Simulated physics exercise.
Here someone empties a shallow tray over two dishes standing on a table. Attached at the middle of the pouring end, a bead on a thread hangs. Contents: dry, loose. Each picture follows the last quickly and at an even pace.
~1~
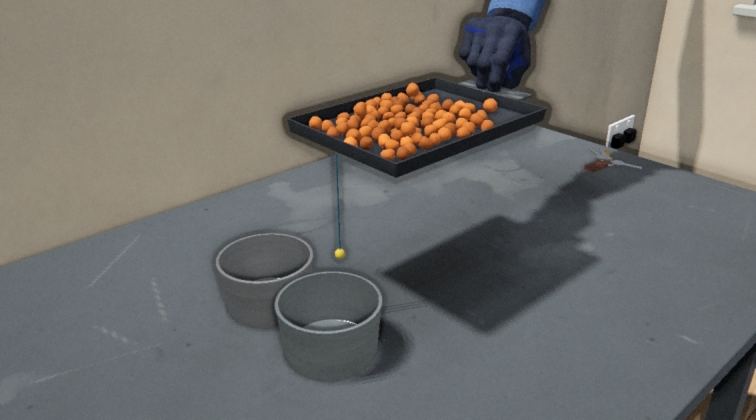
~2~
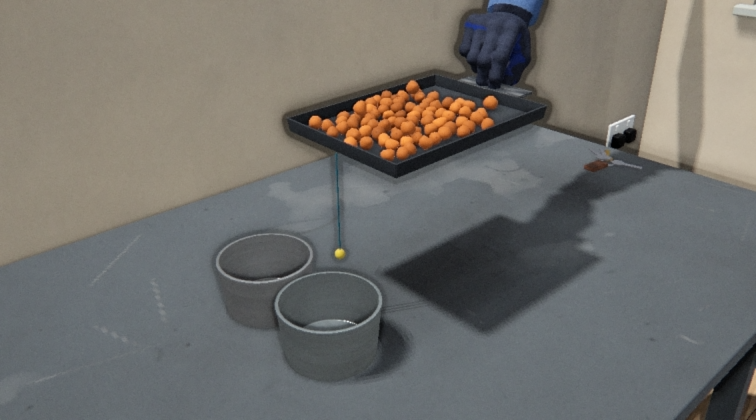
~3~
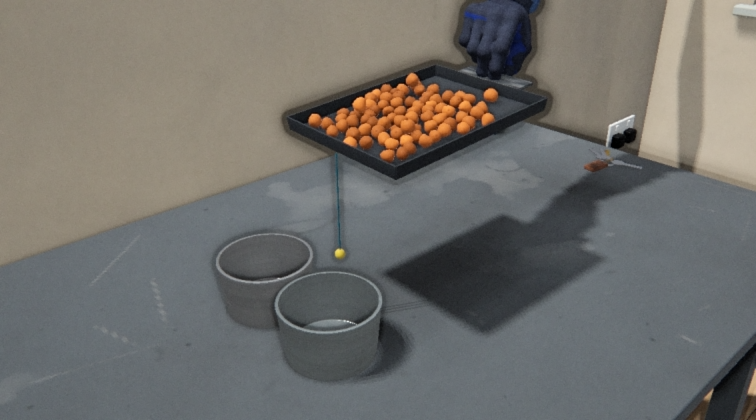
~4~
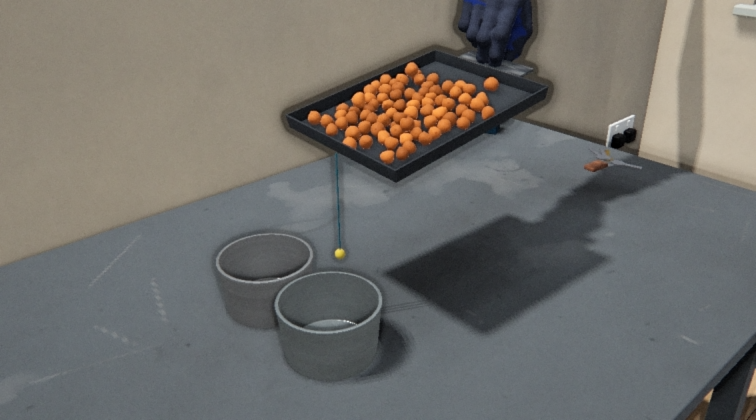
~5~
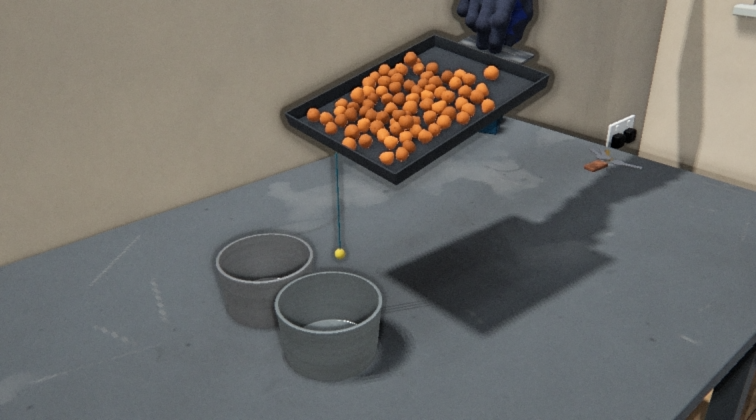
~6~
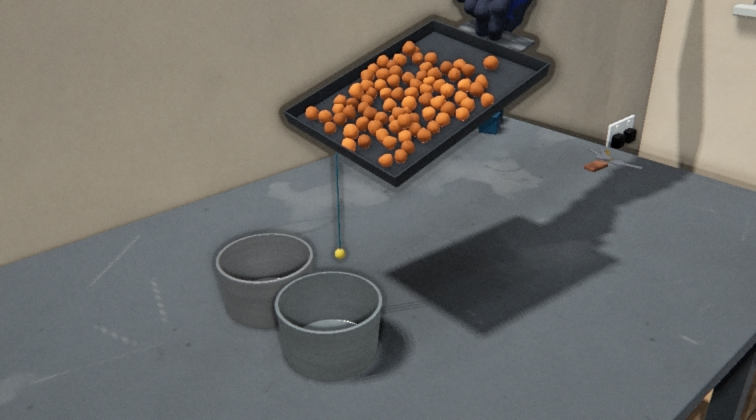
The clip shows a gloved hand holding a dark tray of orange, rounded pieces above two grey dishes on a table, gradually tilting it toward its lower right corner while a yellow bead hangs on a thread beneath.
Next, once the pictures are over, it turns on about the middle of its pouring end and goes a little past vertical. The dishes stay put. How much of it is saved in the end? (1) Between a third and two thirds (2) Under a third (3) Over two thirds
Option 1: Between a third and two thirds.
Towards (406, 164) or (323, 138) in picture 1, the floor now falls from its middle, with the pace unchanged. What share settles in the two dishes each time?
In turn some 30 and 60 per cent.
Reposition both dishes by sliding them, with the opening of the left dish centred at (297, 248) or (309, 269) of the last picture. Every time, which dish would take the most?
In the first try it is the one to the right, in the second it is the one to the right.
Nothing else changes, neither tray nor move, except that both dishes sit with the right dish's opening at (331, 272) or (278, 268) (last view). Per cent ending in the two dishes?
You'd get 10 in a hundred the first time and 0 in a hundred the second.
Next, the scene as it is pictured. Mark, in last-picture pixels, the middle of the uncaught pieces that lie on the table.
It's centred close to pixel (370, 398).
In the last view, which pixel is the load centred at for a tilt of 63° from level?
In the last view, the load is centred close to (378, 111).
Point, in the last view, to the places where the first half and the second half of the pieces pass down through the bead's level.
I'd place the first part at (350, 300) and the rest at (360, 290).
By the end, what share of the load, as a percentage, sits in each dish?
At the end, 0 percent of the load sits in the left dish and 50 percent in the right dish.
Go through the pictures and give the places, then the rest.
Corners of the pouring end near (290, 118) and (396, 162), level; middle of the load near (412, 124), coated peanuts; left dish near (227, 293); right dish near (288, 342); bead on its thread near (340, 254), in the first frame.
Corners of the pouring end near (290, 118) and (396, 163), level; middle of the load near (411, 123), in the second frame.
Corners of the pouring end near (289, 117) and (396, 165), tipped barely, lowest at the right corner; middle of the load near (411, 119), in the third frame.
Corners of the pouring end near (288, 115) and (395, 169), tipped a little, lowest at the right corner; middle of the load near (411, 114), in the fourth frame.
Corners of the pouring end near (287, 113) and (395, 172), tipped a little, lowest at the right corner; middle of the load near (410, 108), in the fifth frame.
Corners of the pouring end near (286, 111) and (395, 175), tipped clearly, lowest at the right corner; middle of the load near (409, 104); left dish near (227, 293); right dish near (288, 342), in the sixth frame.
Shortly afterwards, tray tipped steeply; all but a few on the tray; only a few in the right dish; only a few in the air.
Next, tray tipped past a quarter turn; all but a few on the tray; only a few in the right dish; only a few outside both.
Some moments later, tray tipped past a quarter turn; near half in the right dish; near half outside both.
In the end, tray tipped past a quarter turn; near half in the right dish; none at all in the left dish; near half outside both.
